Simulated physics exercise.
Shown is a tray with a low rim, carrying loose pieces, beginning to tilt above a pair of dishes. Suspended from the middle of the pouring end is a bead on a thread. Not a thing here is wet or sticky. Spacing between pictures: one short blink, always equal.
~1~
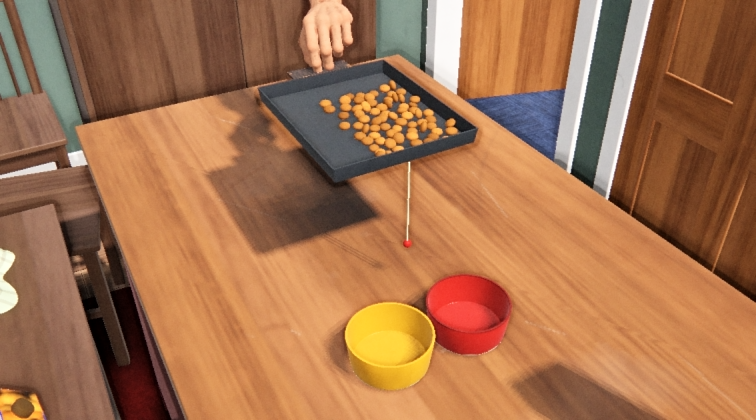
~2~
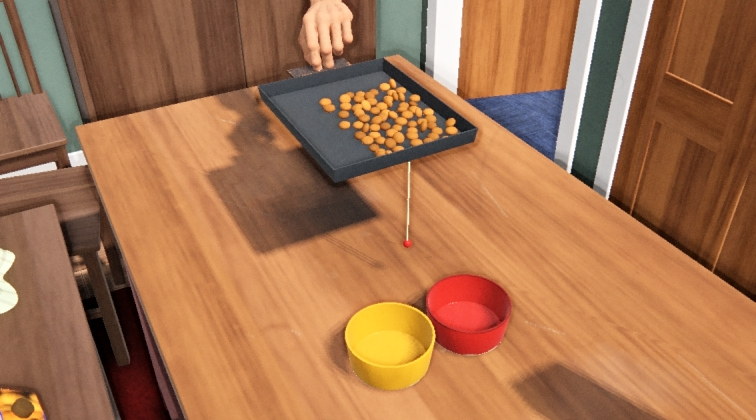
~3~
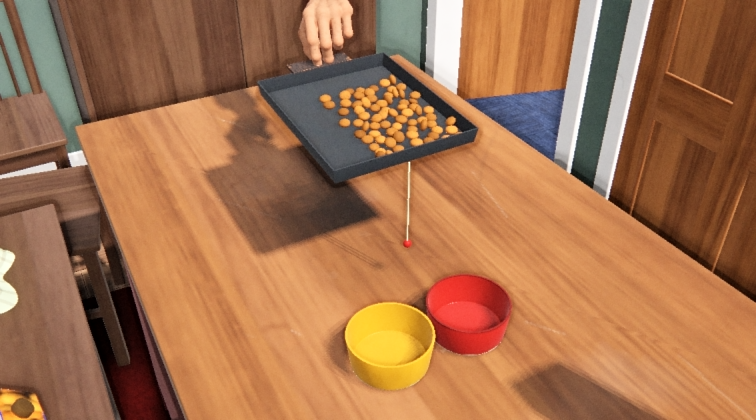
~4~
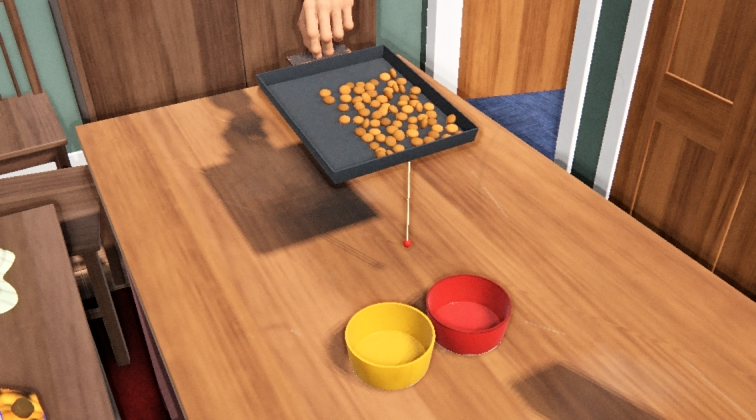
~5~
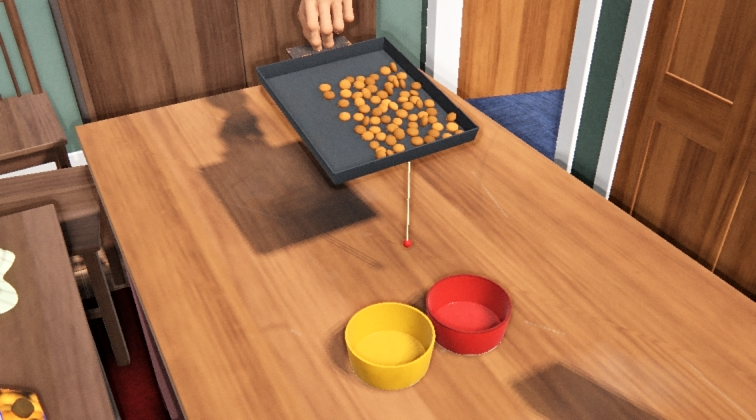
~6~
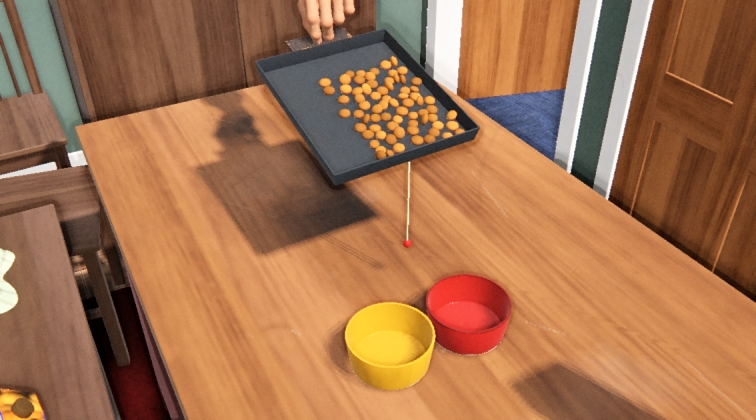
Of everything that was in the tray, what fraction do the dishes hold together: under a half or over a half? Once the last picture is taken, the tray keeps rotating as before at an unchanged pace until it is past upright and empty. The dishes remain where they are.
So the dishes mostly fail at catching it, really.
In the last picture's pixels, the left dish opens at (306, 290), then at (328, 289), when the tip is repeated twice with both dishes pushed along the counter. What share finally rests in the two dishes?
In order, 30 % and 50 %.
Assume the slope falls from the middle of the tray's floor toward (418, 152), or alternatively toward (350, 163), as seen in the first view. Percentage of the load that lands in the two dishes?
In turn some 10 and 0 per cent.
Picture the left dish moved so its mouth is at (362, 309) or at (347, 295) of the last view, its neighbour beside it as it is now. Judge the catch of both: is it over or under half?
Well, it comes to a greater portion at first and a greater portion after that.
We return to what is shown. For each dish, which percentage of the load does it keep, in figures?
So the left dish keeps 0 per cent, and the right one keeps 10 per cent.
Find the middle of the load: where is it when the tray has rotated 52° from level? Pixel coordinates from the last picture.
Roughly at (402, 134).
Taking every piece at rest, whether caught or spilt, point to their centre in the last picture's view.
Close to (388, 305) in the last picture.
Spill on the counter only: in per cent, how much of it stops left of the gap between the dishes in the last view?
It comes to about 80 percent.
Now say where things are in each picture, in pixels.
The first frame shows corners of the pouring end (335, 168) and (475, 128), level; middle of the load (393, 116), bits of cat kibble; left dish (412, 374); right dish (492, 340); bead on its thread (407, 244).
The second frame shows corners of the pouring end (335, 168) and (475, 128), level; middle of the load (393, 115).
The third frame shows corners of the pouring end (335, 169) and (475, 128), tipped barely, lowest at the left corner; middle of the load (393, 113).
The fourth frame shows corners of the pouring end (335, 170) and (476, 127), tipped a little, lowest at the left corner; middle of the load (393, 110).
The fifth frame shows corners of the pouring end (336, 171) and (476, 127), tipped a little, lowest at the left corner; middle of the load (393, 106).
The sixth frame shows corners of the pouring end (336, 173) and (476, 127), tipped a little, lowest at the left corner; middle of the load (394, 103); left dish (412, 374); right dish (492, 340).
Just after the last frame, tray tipped steeply; every one on the tray.
A moment on, tray tipped right over; the larger part on the tray; about a tenth outside both; about a tenth in the air.
Further on, tray tipped past a quarter turn; about a tenth in the right dish; almost all outside both.
When it is over, tray tipped past a quarter turn; not one in the left dish; about a tenth in the right dish; almost all outside both.
